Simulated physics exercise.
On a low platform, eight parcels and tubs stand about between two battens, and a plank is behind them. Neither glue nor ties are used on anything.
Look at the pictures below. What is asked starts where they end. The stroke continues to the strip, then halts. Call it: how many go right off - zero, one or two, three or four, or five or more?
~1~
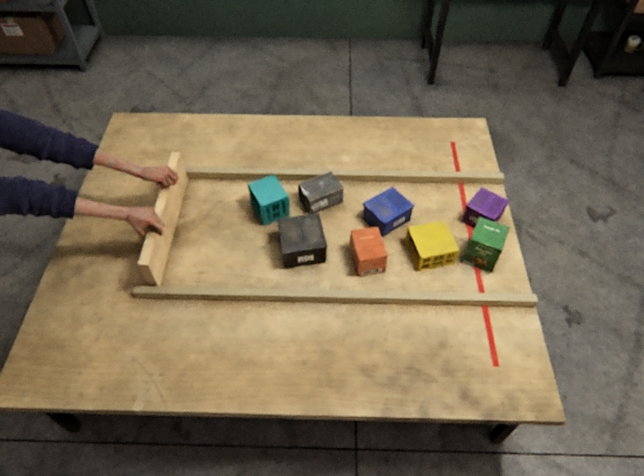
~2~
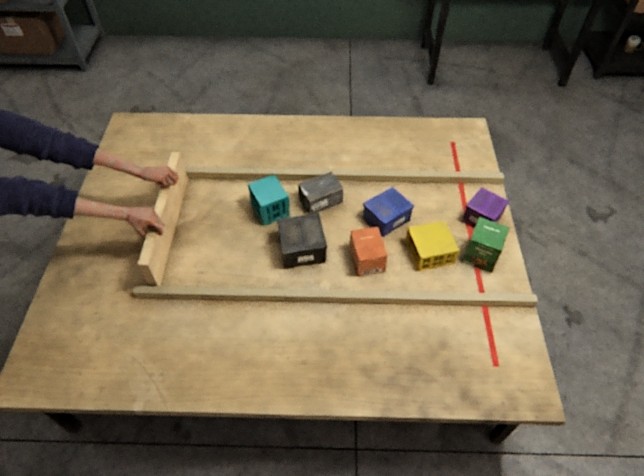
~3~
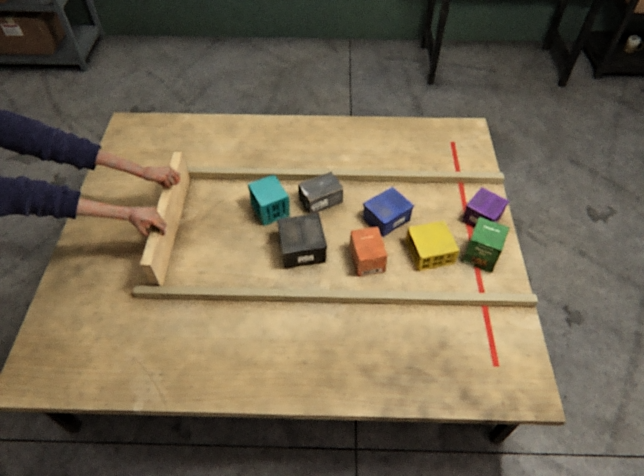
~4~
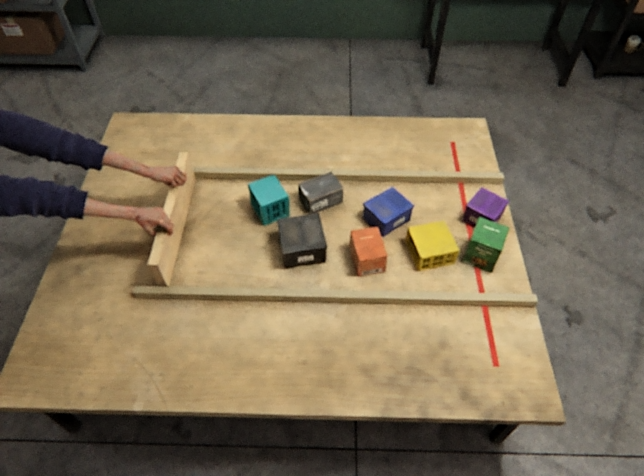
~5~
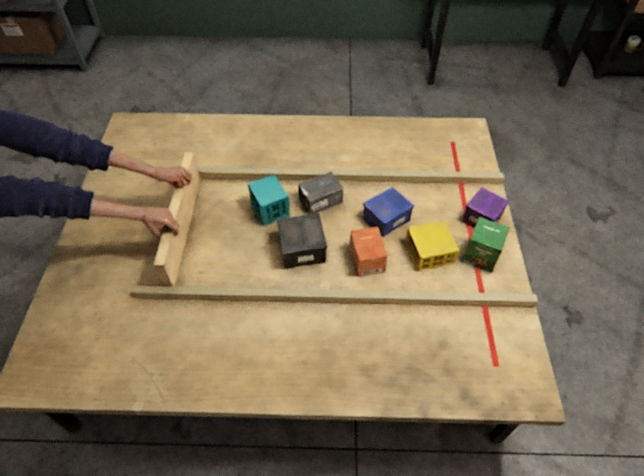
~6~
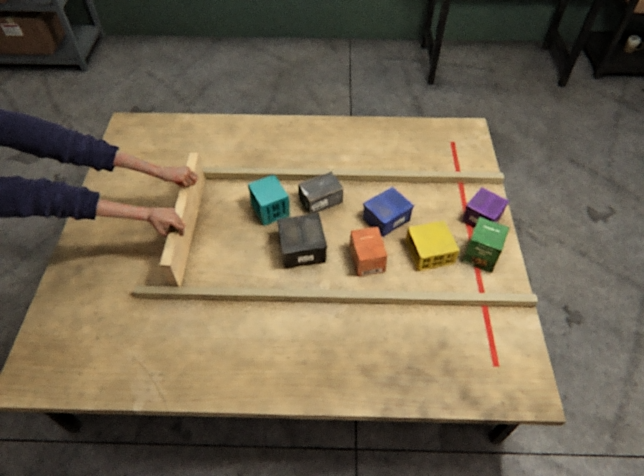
Five or more go off.
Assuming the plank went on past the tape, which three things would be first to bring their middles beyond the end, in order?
Order, earliest first: The green box, next the purple tote, last the yellow crate.
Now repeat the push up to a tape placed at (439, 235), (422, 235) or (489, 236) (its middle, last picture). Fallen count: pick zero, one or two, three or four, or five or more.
Going through the places as listed, I'd say three or four, then just one or two, then 5 or more.
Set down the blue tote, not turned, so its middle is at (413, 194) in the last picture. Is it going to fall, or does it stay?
In this case the blue tote does not stay.
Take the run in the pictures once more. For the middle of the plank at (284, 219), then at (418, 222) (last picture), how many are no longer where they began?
3 and 8.
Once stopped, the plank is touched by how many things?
2.
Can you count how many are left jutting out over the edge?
The figure is 1.
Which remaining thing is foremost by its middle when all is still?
The grey parcel ends up foremost.
Early on, none off yet; purple tote at rest near (485, 211); green box at rest near (486, 245); yellow crate at rest near (431, 245).
Finally, the number that fall off is five or more; lost, orange box, blue tote, yellow crate, green box and purple tote.
